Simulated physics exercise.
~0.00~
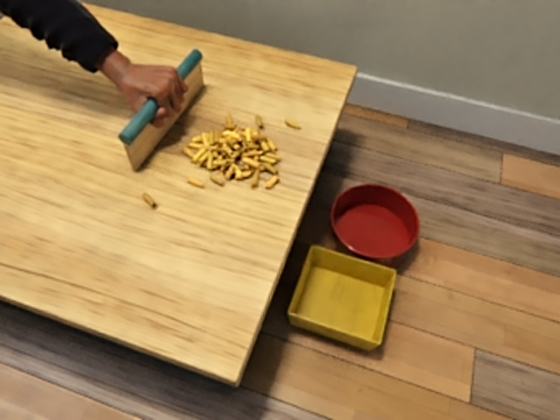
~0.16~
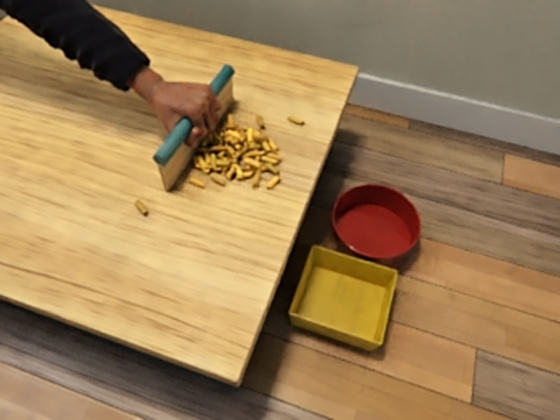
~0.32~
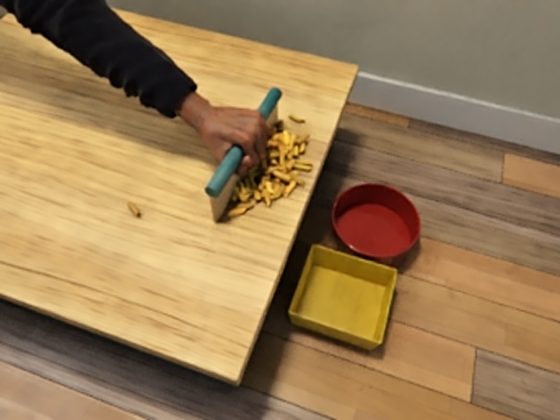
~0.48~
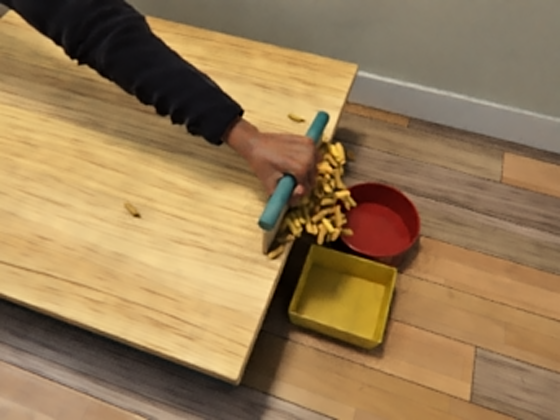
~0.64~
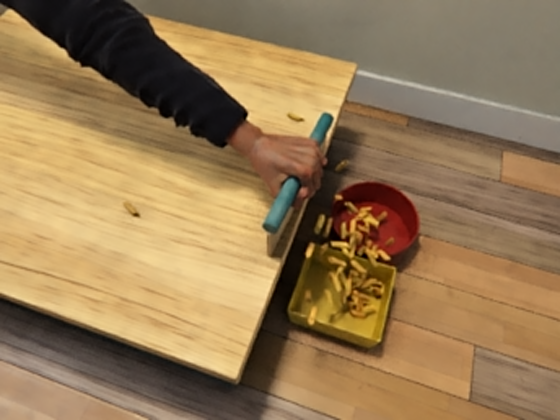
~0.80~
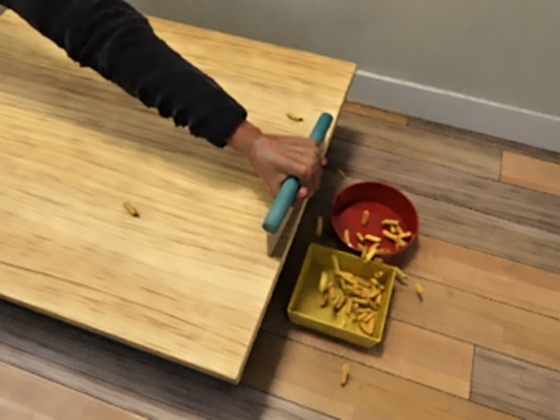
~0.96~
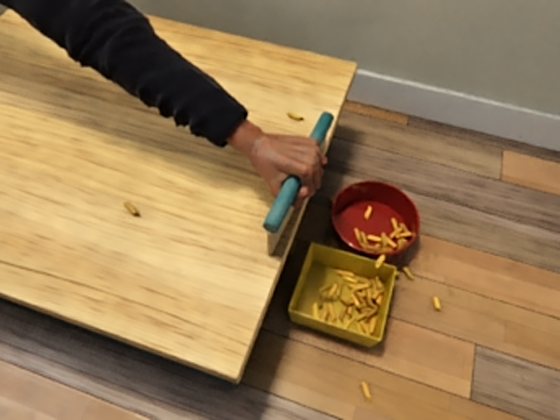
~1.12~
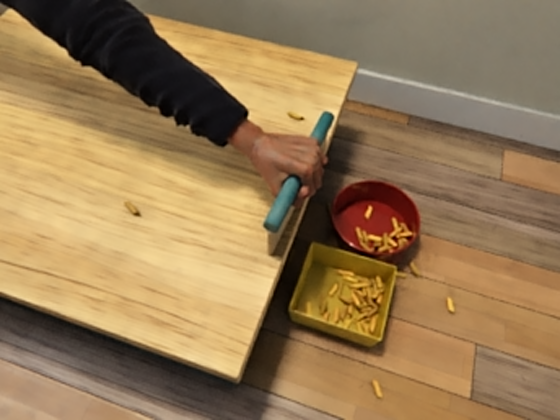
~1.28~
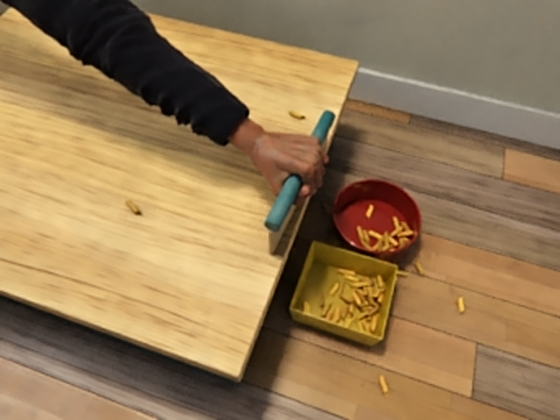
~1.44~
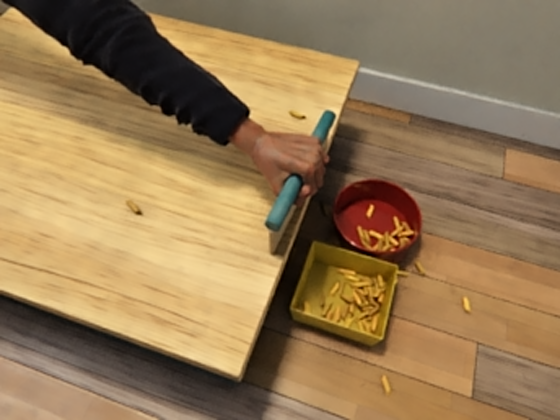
Hand with a scraper pushing dry pasta off a wooden table, most landing in a yellow tin and red pot, some missing.
